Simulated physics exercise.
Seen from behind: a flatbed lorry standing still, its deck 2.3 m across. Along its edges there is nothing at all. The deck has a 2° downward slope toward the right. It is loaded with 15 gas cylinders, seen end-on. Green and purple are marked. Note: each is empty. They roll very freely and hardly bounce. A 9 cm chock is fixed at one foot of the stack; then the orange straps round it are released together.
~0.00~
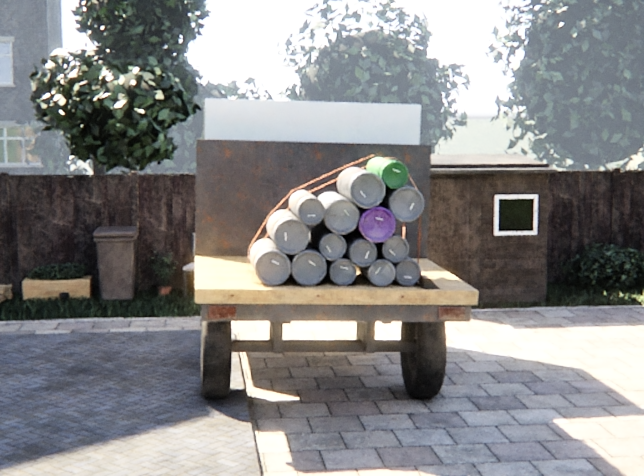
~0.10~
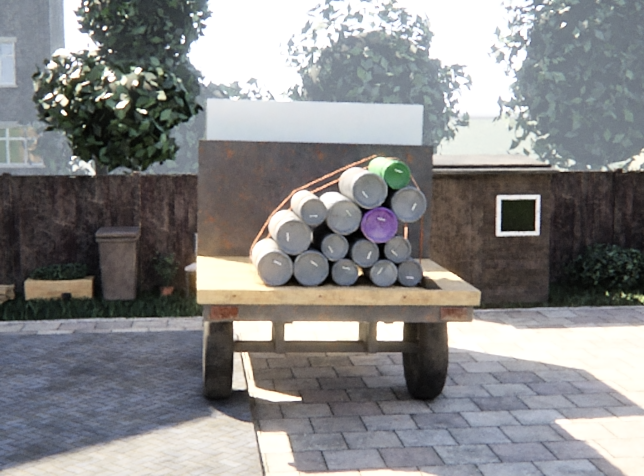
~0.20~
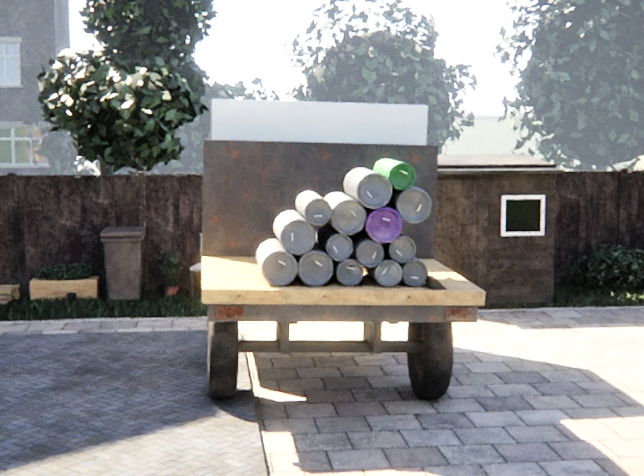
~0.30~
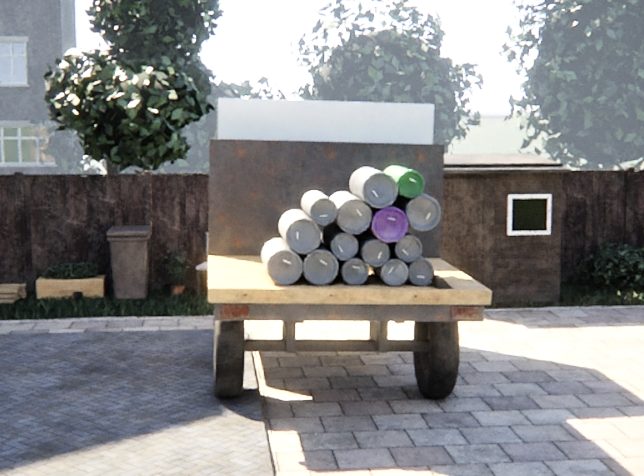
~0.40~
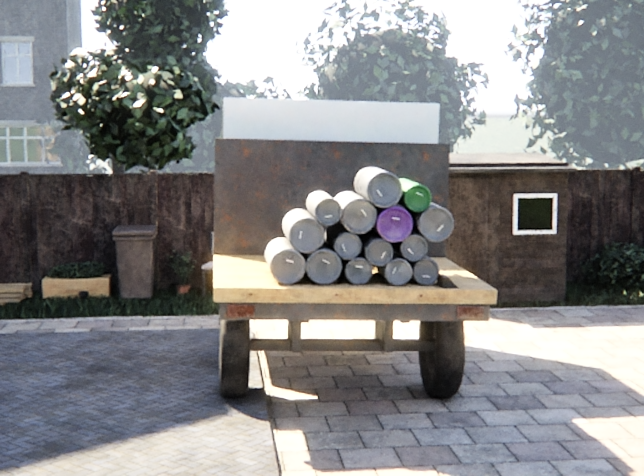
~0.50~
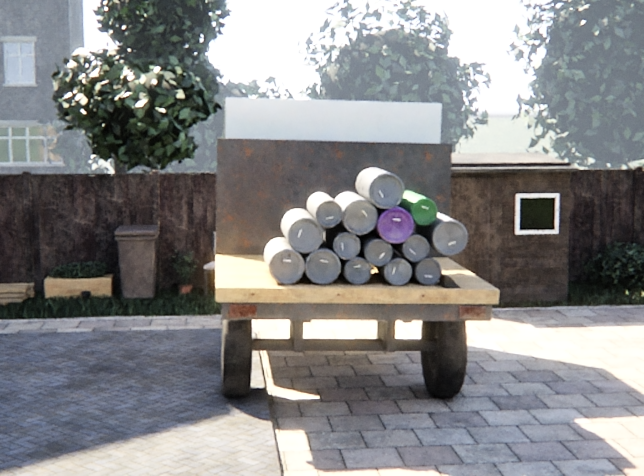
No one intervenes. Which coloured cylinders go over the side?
Green: Drops off. Purple: Stays put.
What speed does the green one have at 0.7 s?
The speed is close to 2.0 m/s.
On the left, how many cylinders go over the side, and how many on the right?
By side, that's 4 to the left and 2 to the right.
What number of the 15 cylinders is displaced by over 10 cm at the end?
Counted: 12.
After 0.7 s, green is in the air, 45 cm from the right edge, rolling right; purple is up on others, 90 cm from the right edge, rolling left; 0 off so far.
After 0.8 s, green is in the air, 35 cm from the right edge, rolling right; purple is up on others, 95 cm from the right edge, rolling left; 0 off so far.
After 1.0 s, green is on the deck, 5 cm from the right edge, rolling right; purple is up on others, 95 cm from the right edge, rolling right; 1 off so far.
After 1.2 s, green is dropping off the right side; purple is up on others, 95 cm from the right edge; 2 off so far.
At rest (5.6 s), green is down on the right; purple is up on others, 95 cm from the right edge; 6 off so far.
